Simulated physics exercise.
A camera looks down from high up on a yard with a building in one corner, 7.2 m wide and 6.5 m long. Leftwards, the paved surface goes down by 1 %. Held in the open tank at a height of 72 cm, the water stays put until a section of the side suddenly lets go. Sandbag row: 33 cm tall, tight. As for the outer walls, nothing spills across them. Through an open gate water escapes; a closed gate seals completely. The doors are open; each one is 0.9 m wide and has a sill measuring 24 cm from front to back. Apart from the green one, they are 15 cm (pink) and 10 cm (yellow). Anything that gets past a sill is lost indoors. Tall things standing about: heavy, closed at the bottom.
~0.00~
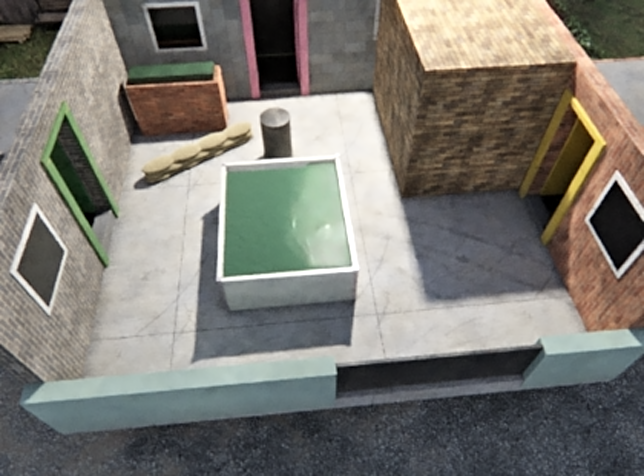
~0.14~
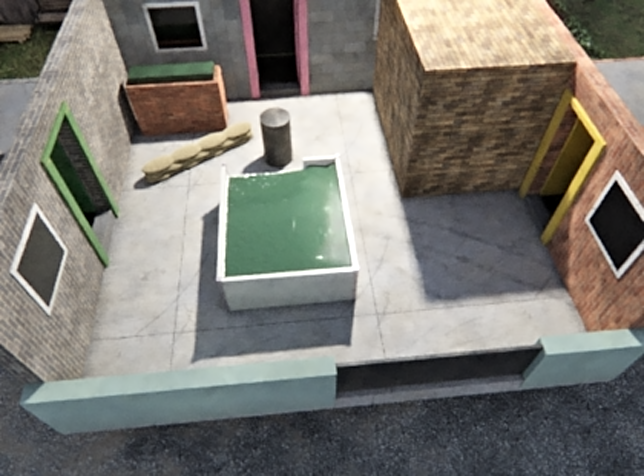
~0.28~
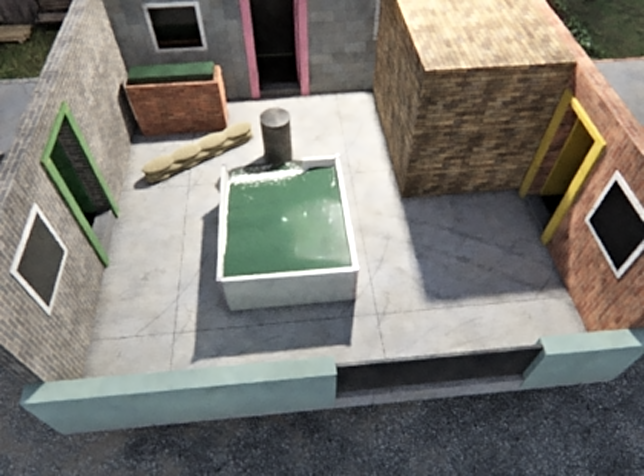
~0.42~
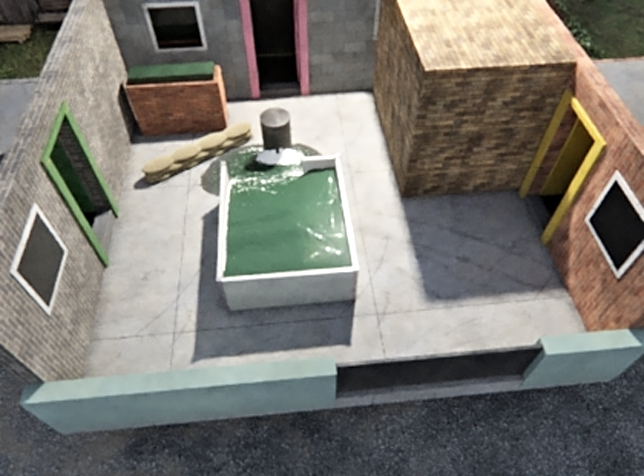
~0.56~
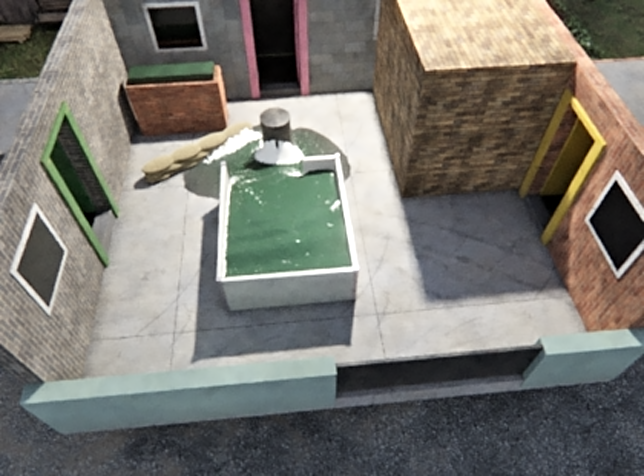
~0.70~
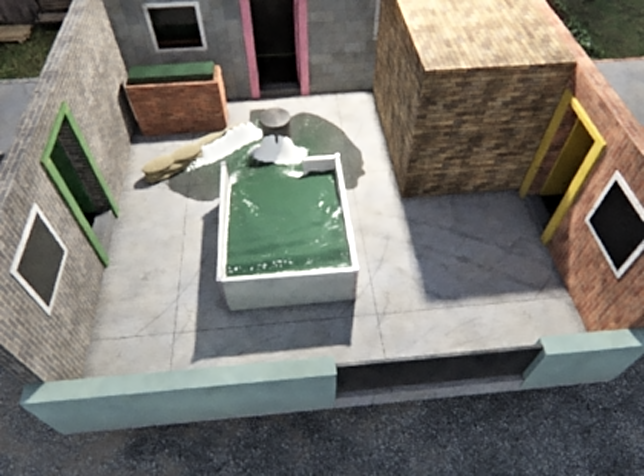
A white-walled open tank of green water stands in a paved yard, seen from high above by a still camera. A grey cylinder and a tan sandbag row lie behind it, with a green doorway left, a pink one at the back, and a yellow one right beside a brick building. The tank's far side opens, and water pours out, foaming around the cylinder and sandbags and spreading across the paving.
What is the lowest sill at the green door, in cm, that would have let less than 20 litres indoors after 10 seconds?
Roughly 16 cm.
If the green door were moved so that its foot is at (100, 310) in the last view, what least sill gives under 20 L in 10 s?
Minimum: Close to 6.0 cm.
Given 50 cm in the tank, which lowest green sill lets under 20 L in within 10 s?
11.5 cm.
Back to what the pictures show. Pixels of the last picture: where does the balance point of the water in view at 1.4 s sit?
I'd say around (279, 206).
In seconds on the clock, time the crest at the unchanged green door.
Approximately 2.4 s.
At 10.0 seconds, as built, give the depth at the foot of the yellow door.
Roughly 5.0 cm deep.
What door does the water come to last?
It would be the yellow door.
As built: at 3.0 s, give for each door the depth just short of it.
Door depths (cm): Pink = 15, yellow = 0, green = 20.
After 1.4 s water covers 30 % of the floor, deepest (54 cm) near (232, 150); it has not reached the green door.
After 3.0 s water covers 55 % of the floor, deepest (33 cm) near (222, 157); 20 cm at the green door, 0 litres in over its 24 cm sill.
After 10.0 s water covers 95 % of the floor, deepest (16 cm) near (240, 378); 8 cm at the green door, 0 litres in over its 24 cm sill.
At the green door as built, the water arrived by 1.8 s and peaked near 21 cm at 2.4 s.
With a sill of 13.5 cm, 36 litres would have come in within the 10 s; with 18 cm, 8 litres. So under 20 litres takes about 16 cm.
